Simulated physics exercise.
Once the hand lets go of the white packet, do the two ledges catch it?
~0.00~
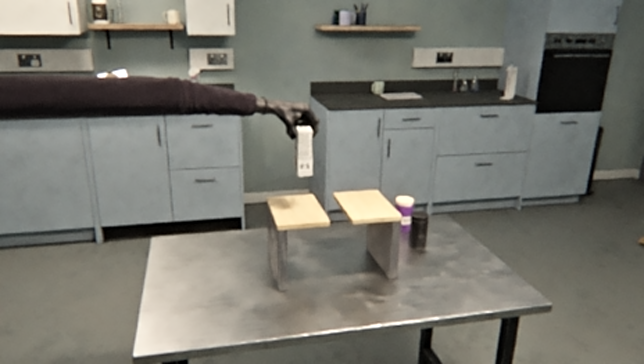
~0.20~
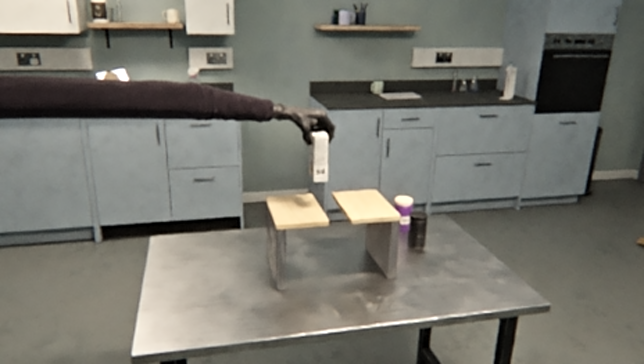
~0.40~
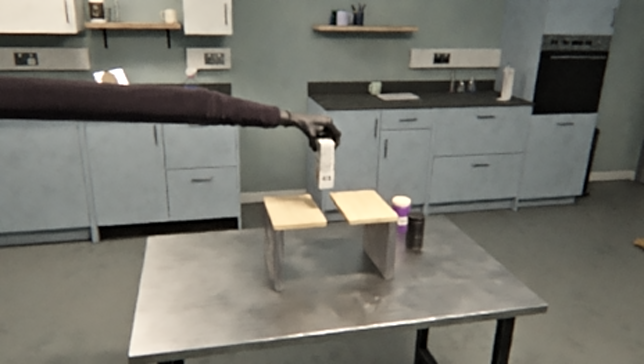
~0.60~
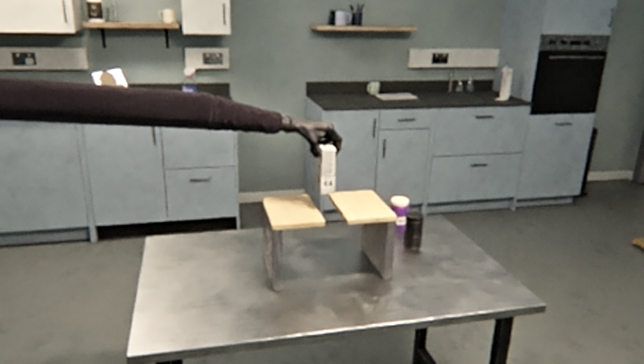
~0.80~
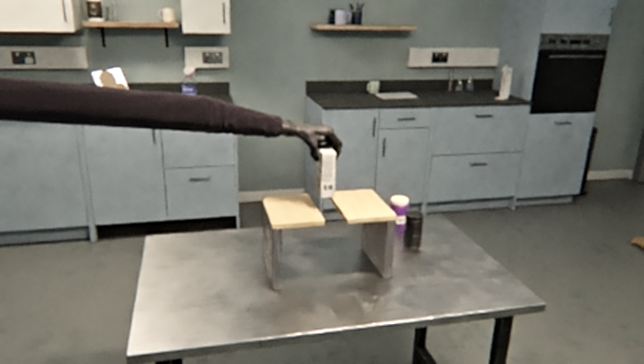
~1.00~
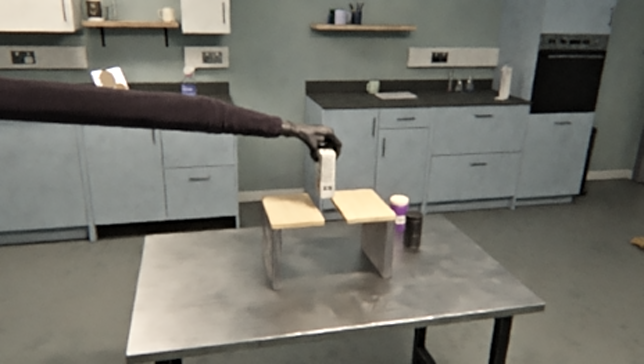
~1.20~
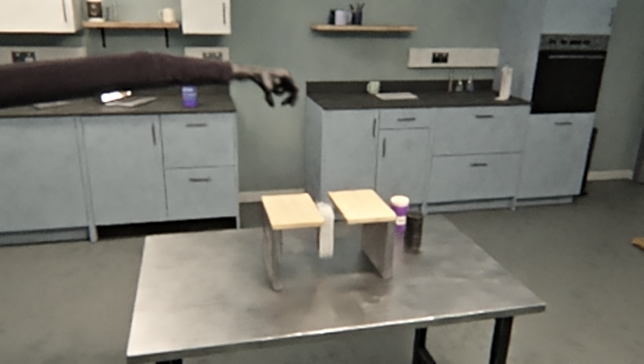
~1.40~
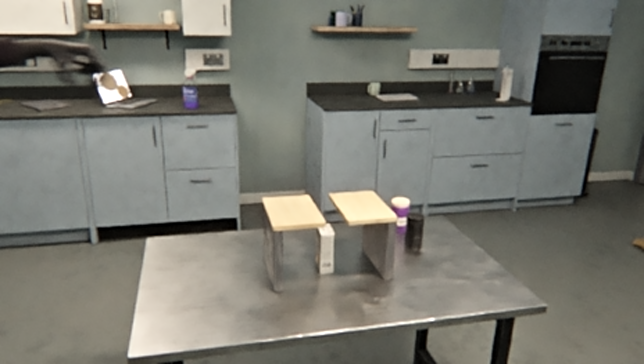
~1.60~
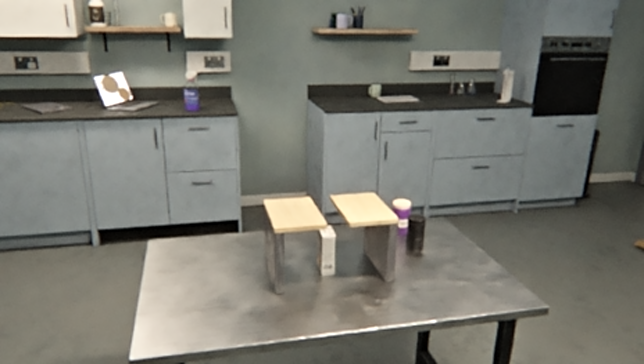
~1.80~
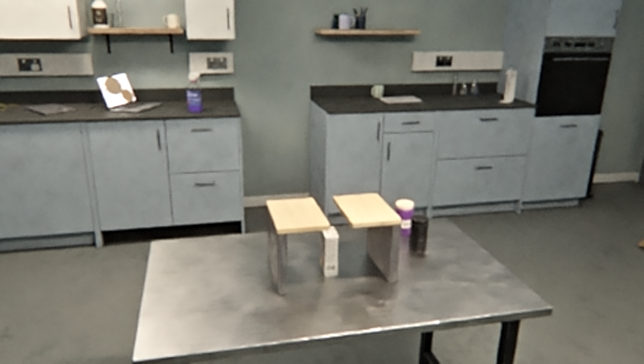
No, the white packet drops through the gap between the ledges and ends upright on the table below.
